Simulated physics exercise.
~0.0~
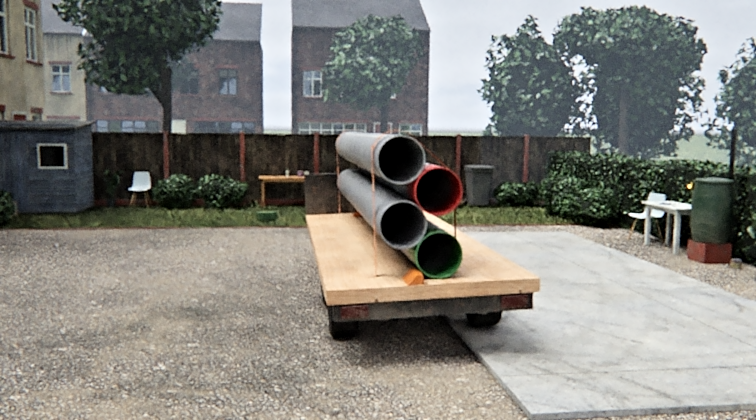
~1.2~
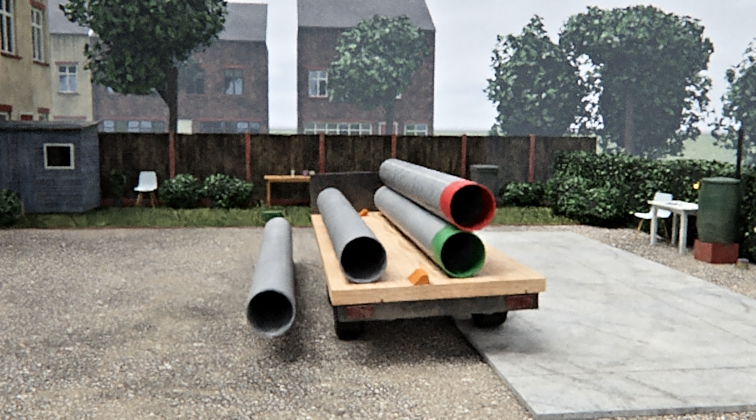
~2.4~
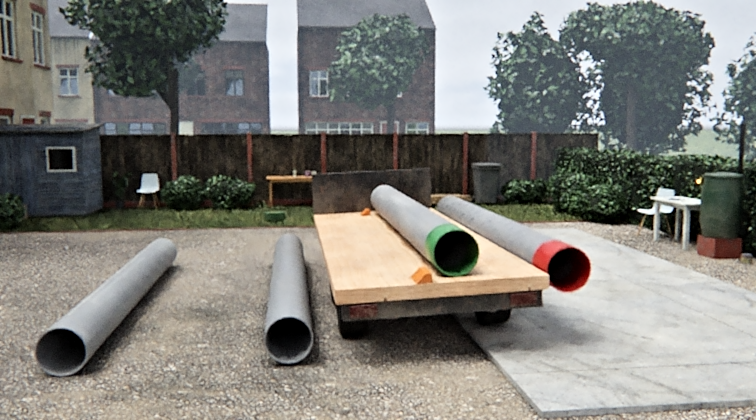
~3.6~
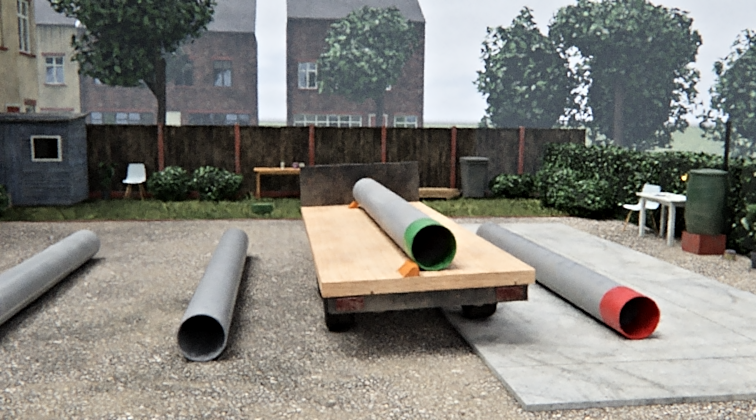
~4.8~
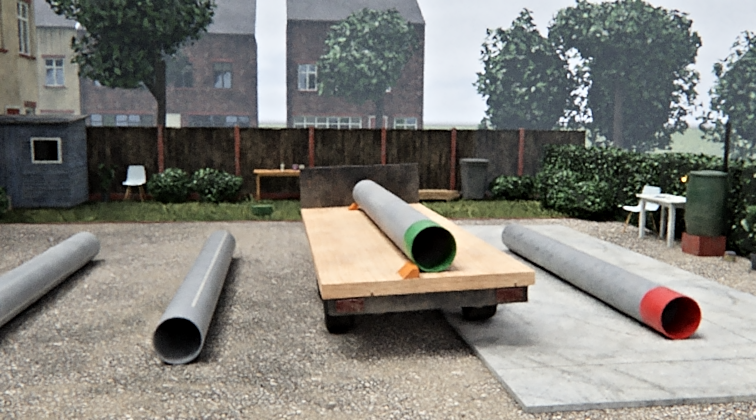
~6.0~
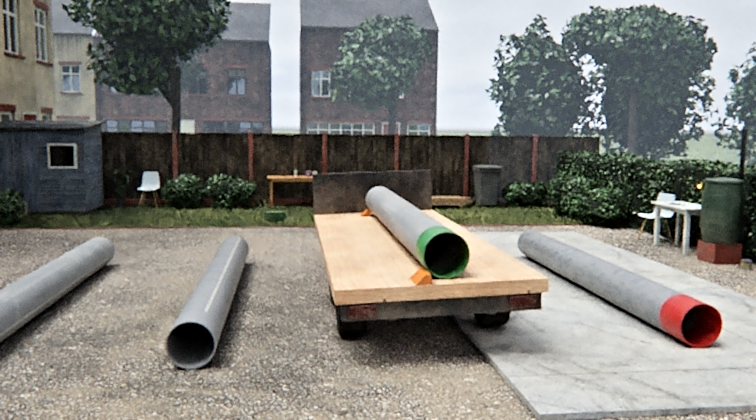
Four large grey pipes, one with a red end and one with a green end, are strapped in a stack on a low wooden trailer, seen from behind in a yard with a fence, trees and brick houses beyond. The straps come away and the stack spreads, one plain pipe dropping off the left side while the red-ended one rides on the green-ended one. The second plain pipe follows to the left, and the red-ended pipe drops off the right side. It rolls a little across the pale slab, leaving only the green-ended pipe on the deck beside an orange chock.
